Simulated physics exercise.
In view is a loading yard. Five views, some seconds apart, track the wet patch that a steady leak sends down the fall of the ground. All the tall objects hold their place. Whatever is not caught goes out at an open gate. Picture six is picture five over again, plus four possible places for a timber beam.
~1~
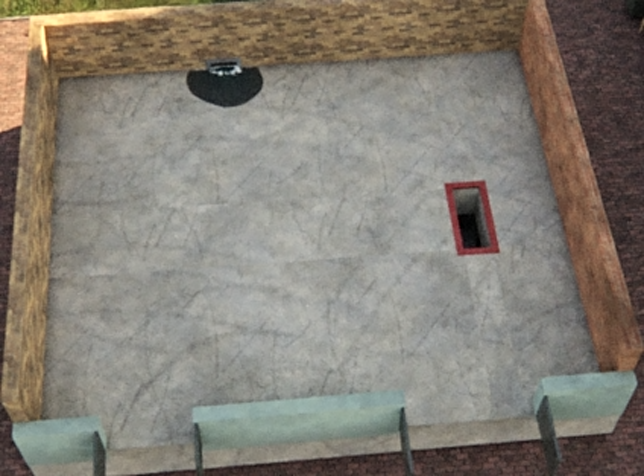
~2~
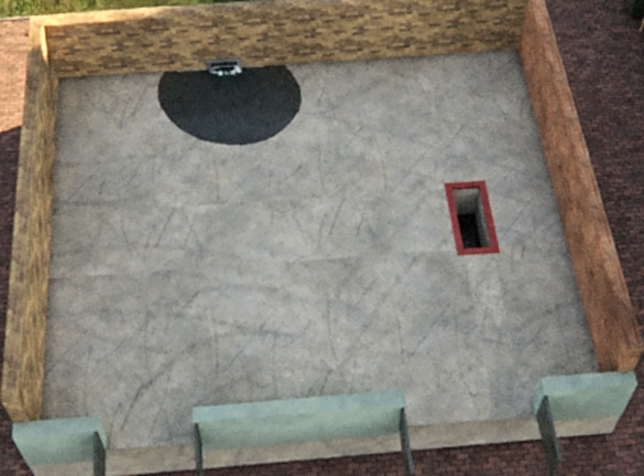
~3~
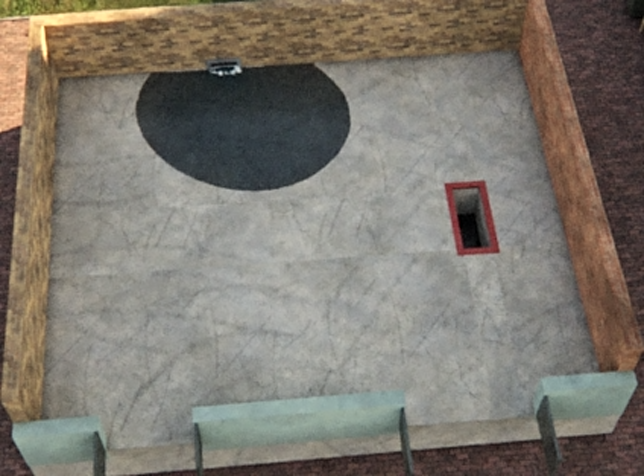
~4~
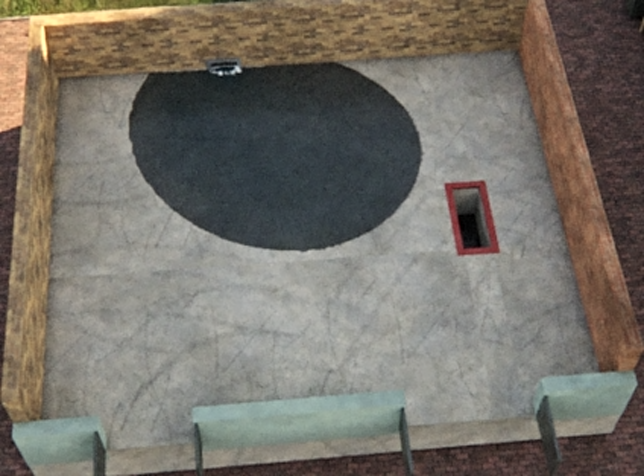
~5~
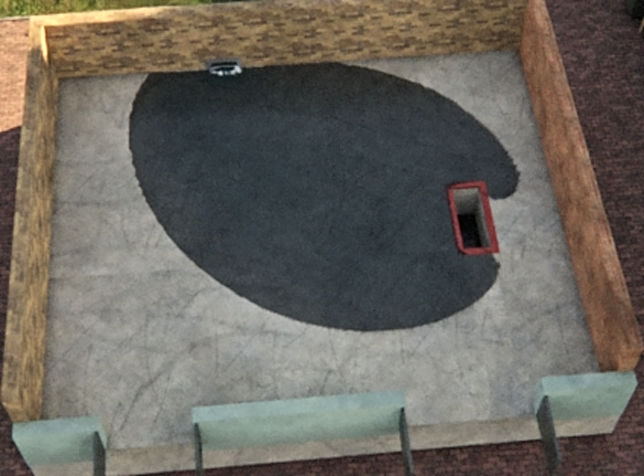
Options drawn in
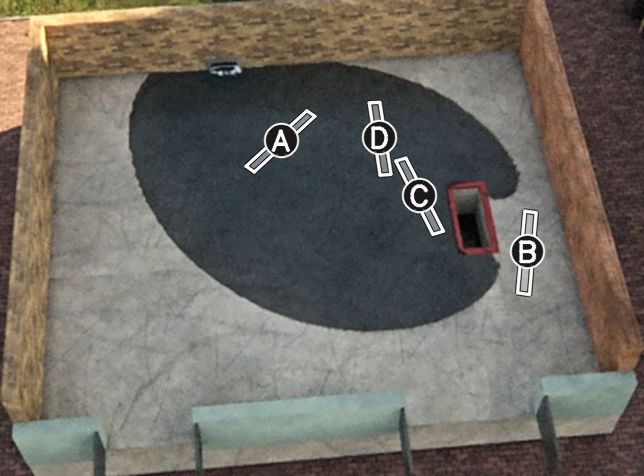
Dark liquid spreads from a small outlet at the back wall of a walled yard, growing from a small patch into a wide, rounded pool across the pale floor. It widens forward and to the right, then reaches the red-rimmed drain and wraps around its left side and edges.
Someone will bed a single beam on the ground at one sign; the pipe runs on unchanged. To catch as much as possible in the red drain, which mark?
It is B.
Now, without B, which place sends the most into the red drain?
It is D.
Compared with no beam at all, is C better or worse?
Worse.
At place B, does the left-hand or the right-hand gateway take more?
More leaves on the right.
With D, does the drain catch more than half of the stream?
No.
On the marked copy, A from (250, 169) to (310, 113); B from (523, 293) to (530, 211); C from (400, 159) to (438, 232); D from (385, 174) to (374, 102).
With A, about 16 % of the stream goes into the red drain, about 80 % out by the gates.
With B, about 33 % of the stream goes into the red drain, about 64 % out by the gates.
With C, about 16 % of the stream goes into the red drain, about 83 % out by the gates.
With D, about 25 % of the stream goes into the red drain, about 72 % out by the gates.
